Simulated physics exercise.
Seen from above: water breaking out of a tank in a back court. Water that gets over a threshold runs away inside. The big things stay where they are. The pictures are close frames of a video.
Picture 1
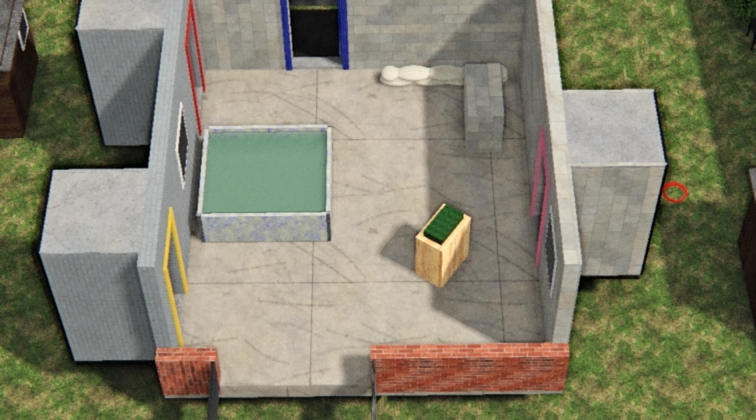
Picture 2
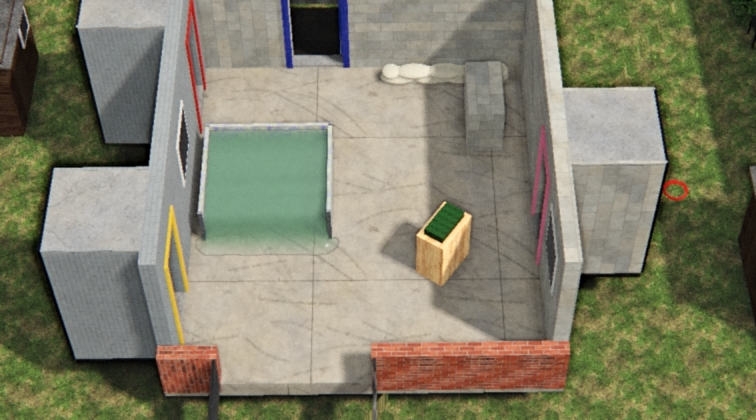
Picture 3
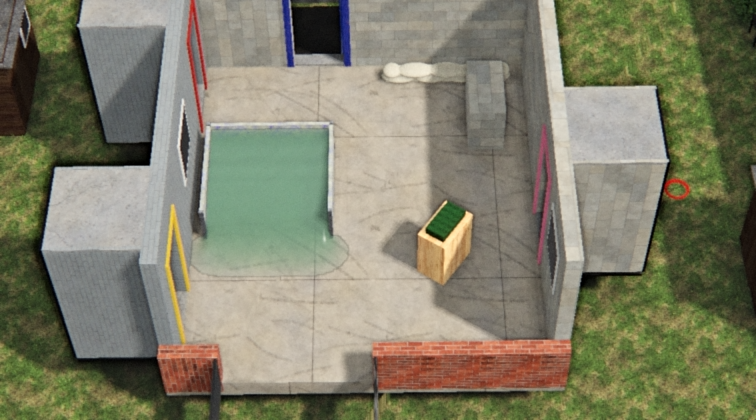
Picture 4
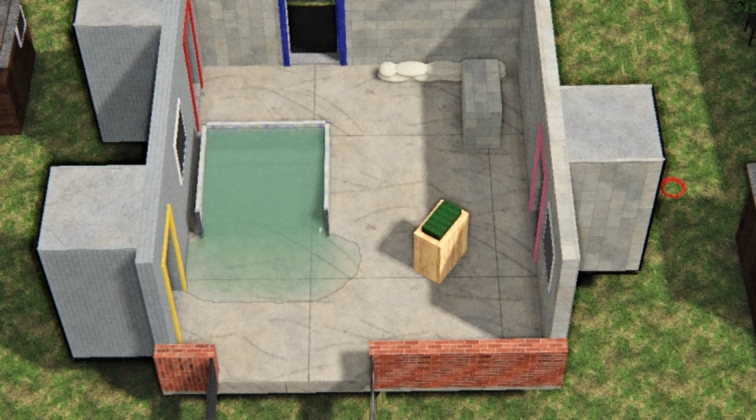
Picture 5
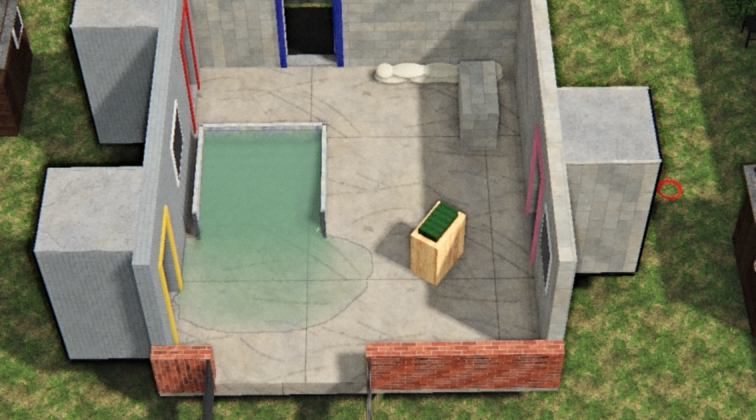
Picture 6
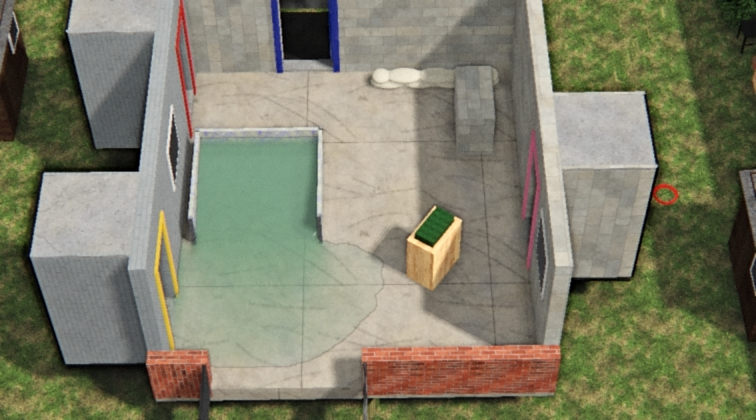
In a walled back court seen from above, the near side of a tank of green water opened, and the water poured out and spread across the paved floor toward the low brick wall.
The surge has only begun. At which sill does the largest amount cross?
The yellow doorway takes the most.
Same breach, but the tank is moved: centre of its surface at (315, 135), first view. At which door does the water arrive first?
It is the yellow-painted one.
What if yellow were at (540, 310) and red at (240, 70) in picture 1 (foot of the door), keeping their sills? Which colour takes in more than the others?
That is the yellow door.
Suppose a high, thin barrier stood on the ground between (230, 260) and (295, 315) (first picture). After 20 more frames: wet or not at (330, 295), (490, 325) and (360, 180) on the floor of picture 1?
One after the other: Awash, wet, clear.
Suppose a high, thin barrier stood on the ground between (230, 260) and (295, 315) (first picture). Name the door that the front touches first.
I say the door marked yellow.
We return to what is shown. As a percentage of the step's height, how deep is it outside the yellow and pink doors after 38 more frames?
About 220 and 50 per cent.
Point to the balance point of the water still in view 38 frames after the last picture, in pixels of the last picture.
I would point to (335, 280).
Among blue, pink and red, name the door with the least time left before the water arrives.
First comes the pink-painted one.
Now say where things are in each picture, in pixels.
The first frame shows still water in the tank at (266, 173).
In the second frame, water pours out at (267, 230) and has run to (199, 241).
In the third frame, water pours out at (268, 230) and has run to (192, 255).
In the fourth frame, the front is at (351, 271), out from the gap at (264, 229).
In the fifth frame, water pours out at (261, 232) and has run to (321, 319).
In the sixth frame, the front is at a hidden place, out from the gap at (257, 237).
A moment on, water covers 30 % of the floor; blue door not reached, pink door not reached, yellow door a trickle in, red door not reached.
Next, water covers 35 % of the floor; blue door not reached, pink door not reached, yellow door some in, red door not reached.
Then, water covers 35 % of the floor; blue door not reached, pink door not reached, yellow door a lot in, red door not reached.
Later, water covers 50 % of the floor; blue door not reached, pink door wet at the sill, nothing in, yellow door a lot in, red door not reached.
In the end, water covers 65 % of the floor; blue door not reached, pink door wet at the sill, nothing in, yellow door a lot in, red door not reached; the yellow door has let in the most.
